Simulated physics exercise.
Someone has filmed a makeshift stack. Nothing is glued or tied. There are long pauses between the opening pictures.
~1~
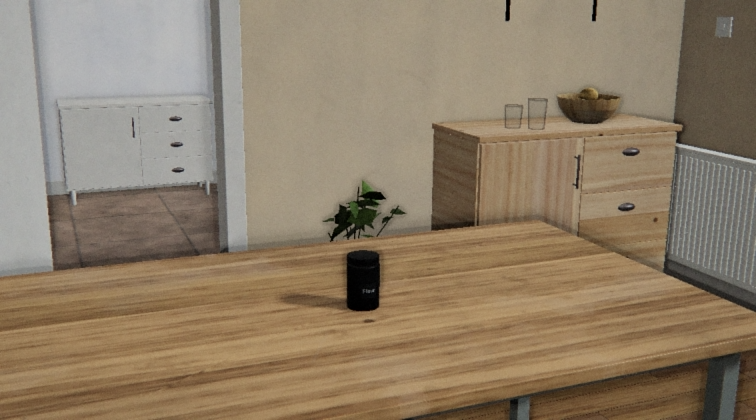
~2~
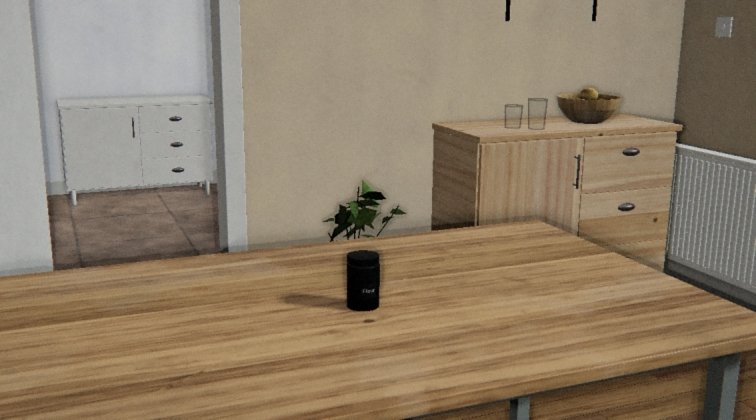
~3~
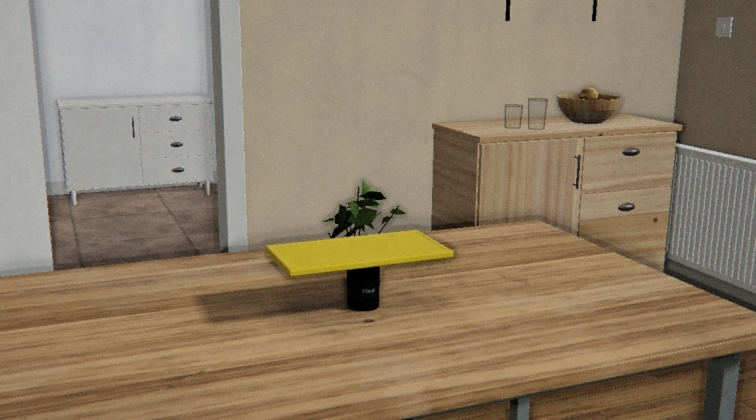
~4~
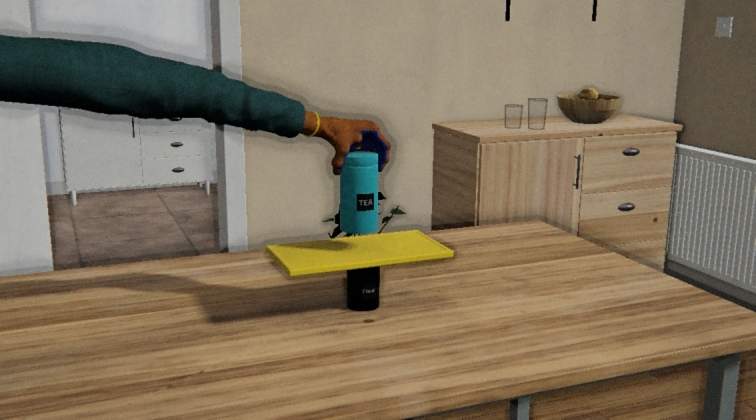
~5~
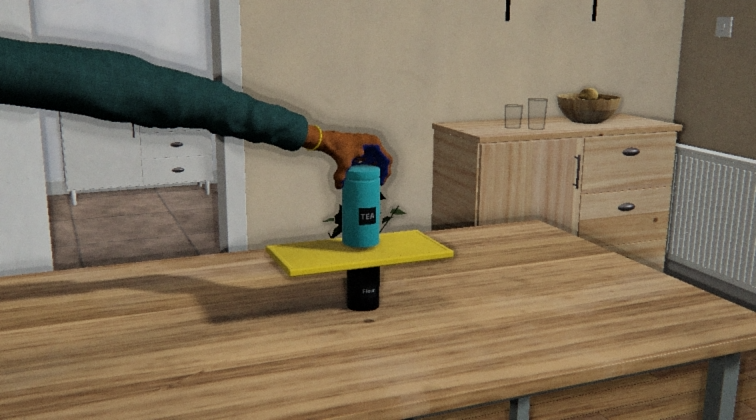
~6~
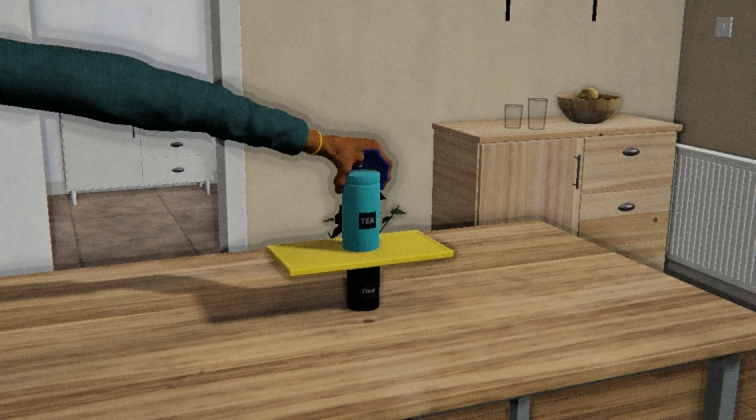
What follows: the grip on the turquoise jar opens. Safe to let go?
It keeps its balance.
Then, 0.60 s on from there, things are still on the move.
Then, 1.30 s on from there, no change.
Then, 2.10 s on from there, turquoise jar resting near (361, 211).
In the end, all 3 unmoved. At the end, from the last picture's camera, turquoise jar near (361, 211). The stack holds.
